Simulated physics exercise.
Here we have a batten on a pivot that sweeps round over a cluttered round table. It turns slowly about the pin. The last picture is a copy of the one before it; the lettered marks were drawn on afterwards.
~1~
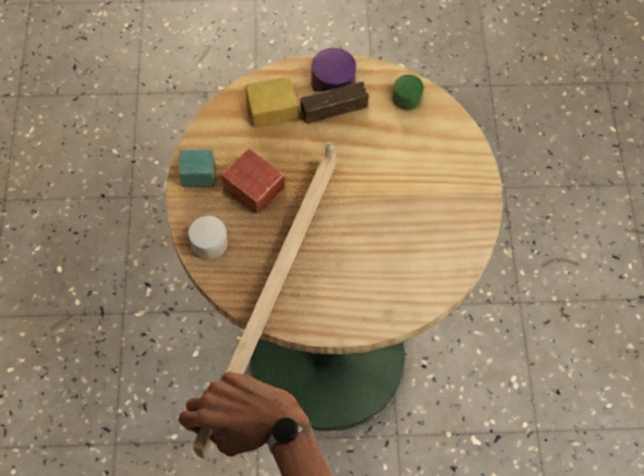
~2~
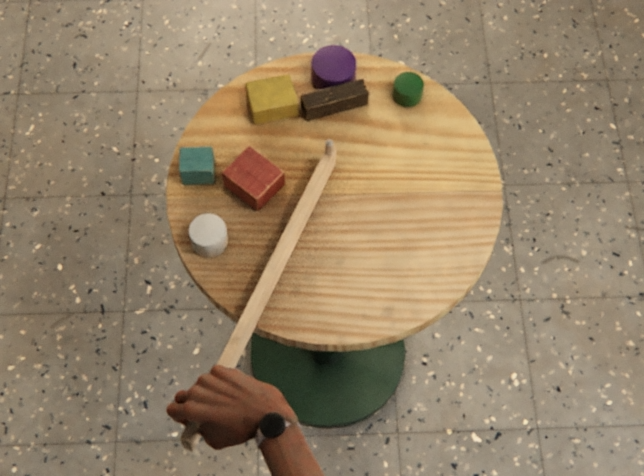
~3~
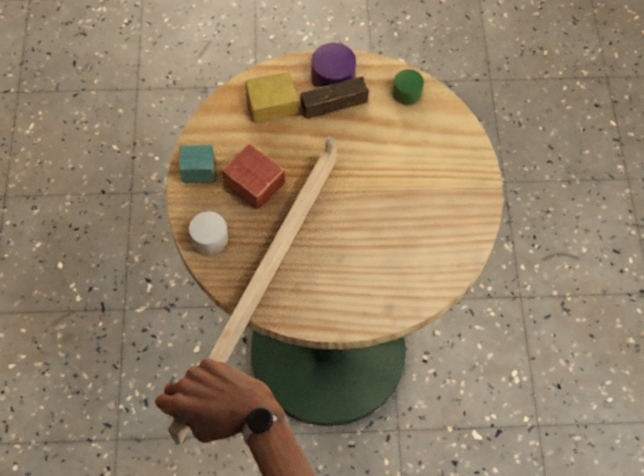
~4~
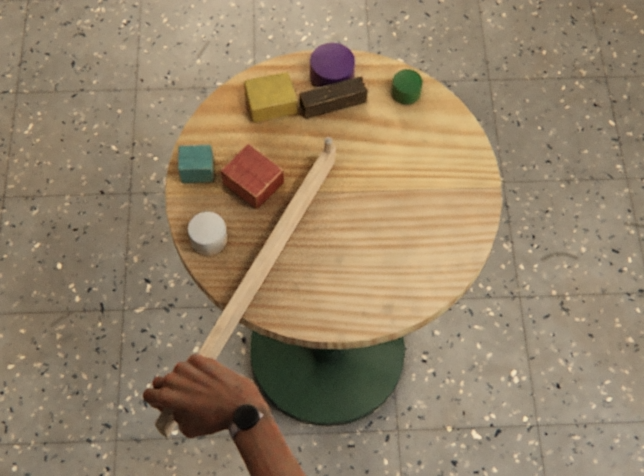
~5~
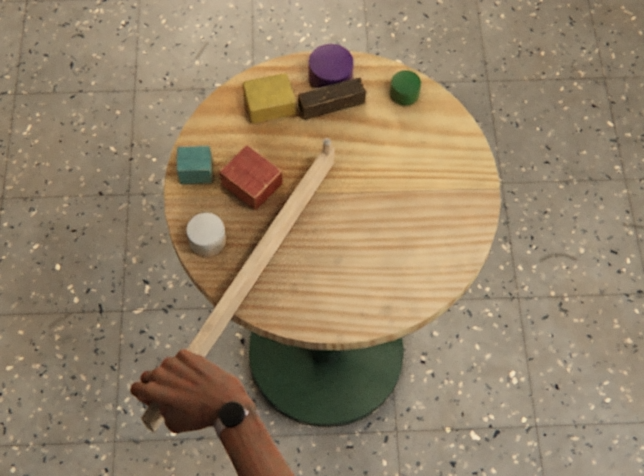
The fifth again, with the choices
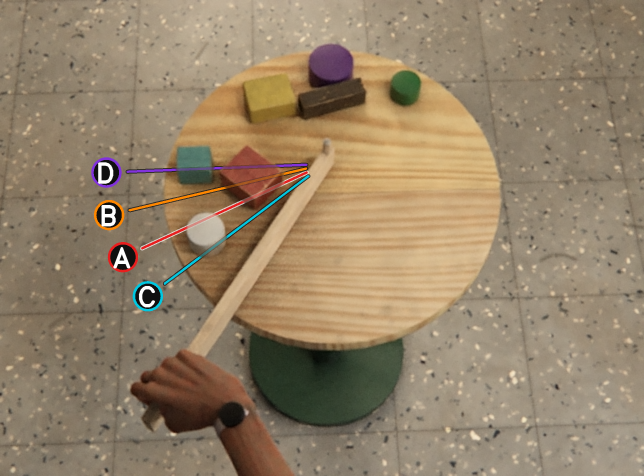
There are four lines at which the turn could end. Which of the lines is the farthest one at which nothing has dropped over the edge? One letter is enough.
It should halt at B.
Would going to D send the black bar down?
No.
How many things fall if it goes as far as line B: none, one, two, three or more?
In all, none.
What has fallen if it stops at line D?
The white tin goes over.
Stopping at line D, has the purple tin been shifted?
By then, no.
On the marked copy, A at (226, 210); B at (219, 189); C at (239, 228); D at (217, 168).
With B. Early on, arm (246, 215); turquoise block (195, 165); white tin (204, 233).
Further on, arm (228, 192); white tin (181, 202); red block (249, 166).
At the end, arm (221, 175); white tin (170, 179); turquoise block (194, 158); nothing has fallen.
As for the rest, A is safe but short; C is safe but short; D drops the white tin.
